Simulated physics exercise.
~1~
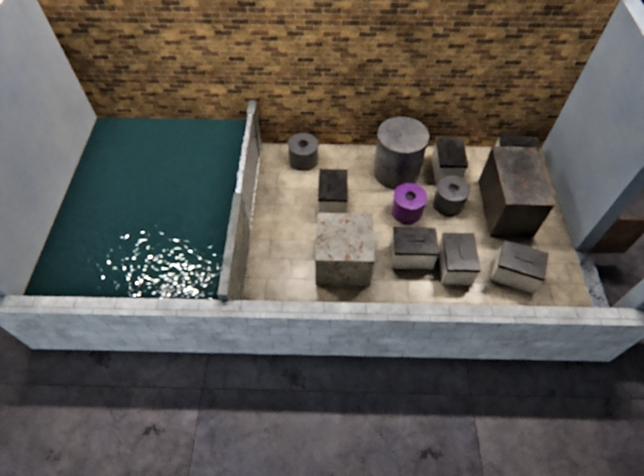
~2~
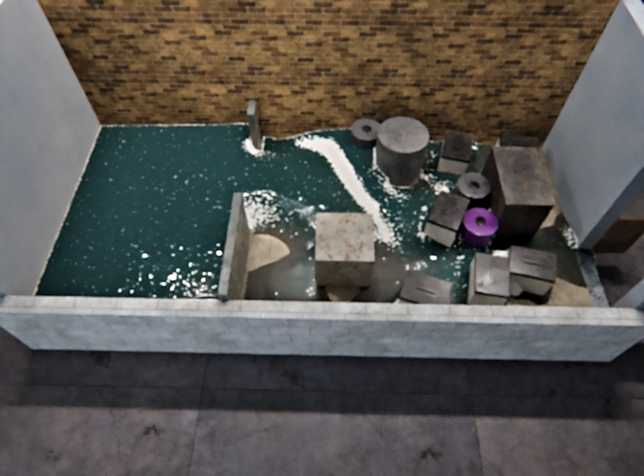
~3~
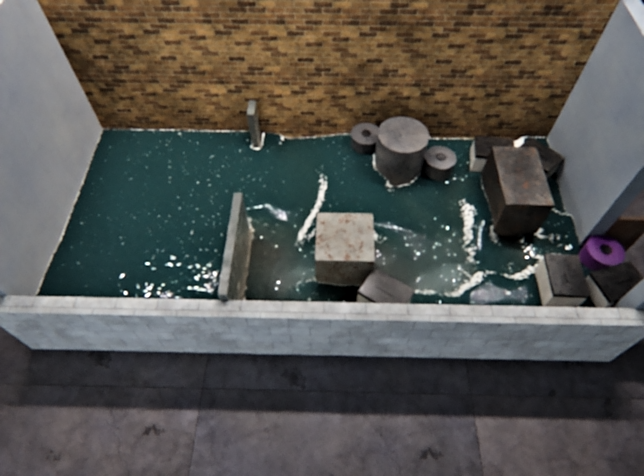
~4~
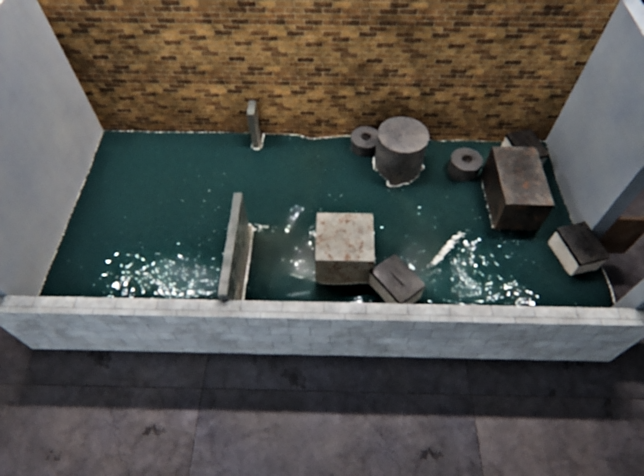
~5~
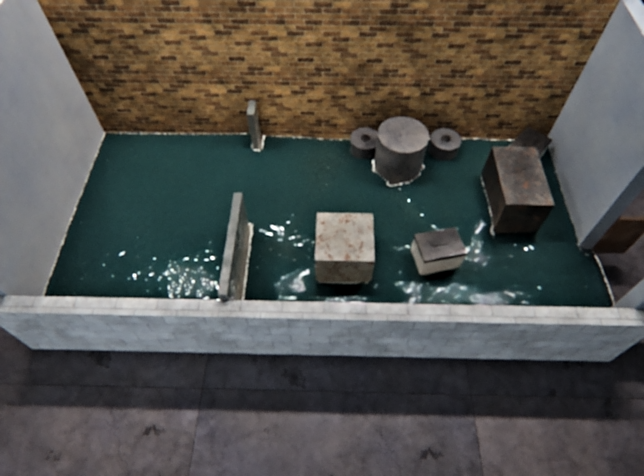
At the start, dark green water stands behind a partition on the left, while grey boxes, round tubs and one purple tub sit on a dry tiled floor to the right. The partition opens in the middle and foaming water rushes through, shoving the loose things rightward. The purple tub is carried to the opening at the right end, crowded by boxes. It then disappears from view, with one box still lingering near the gap. Finally, the calmer water covers the floor, a box floats between two large blocks, and small grey tubs rest on either side of the thick pillar.
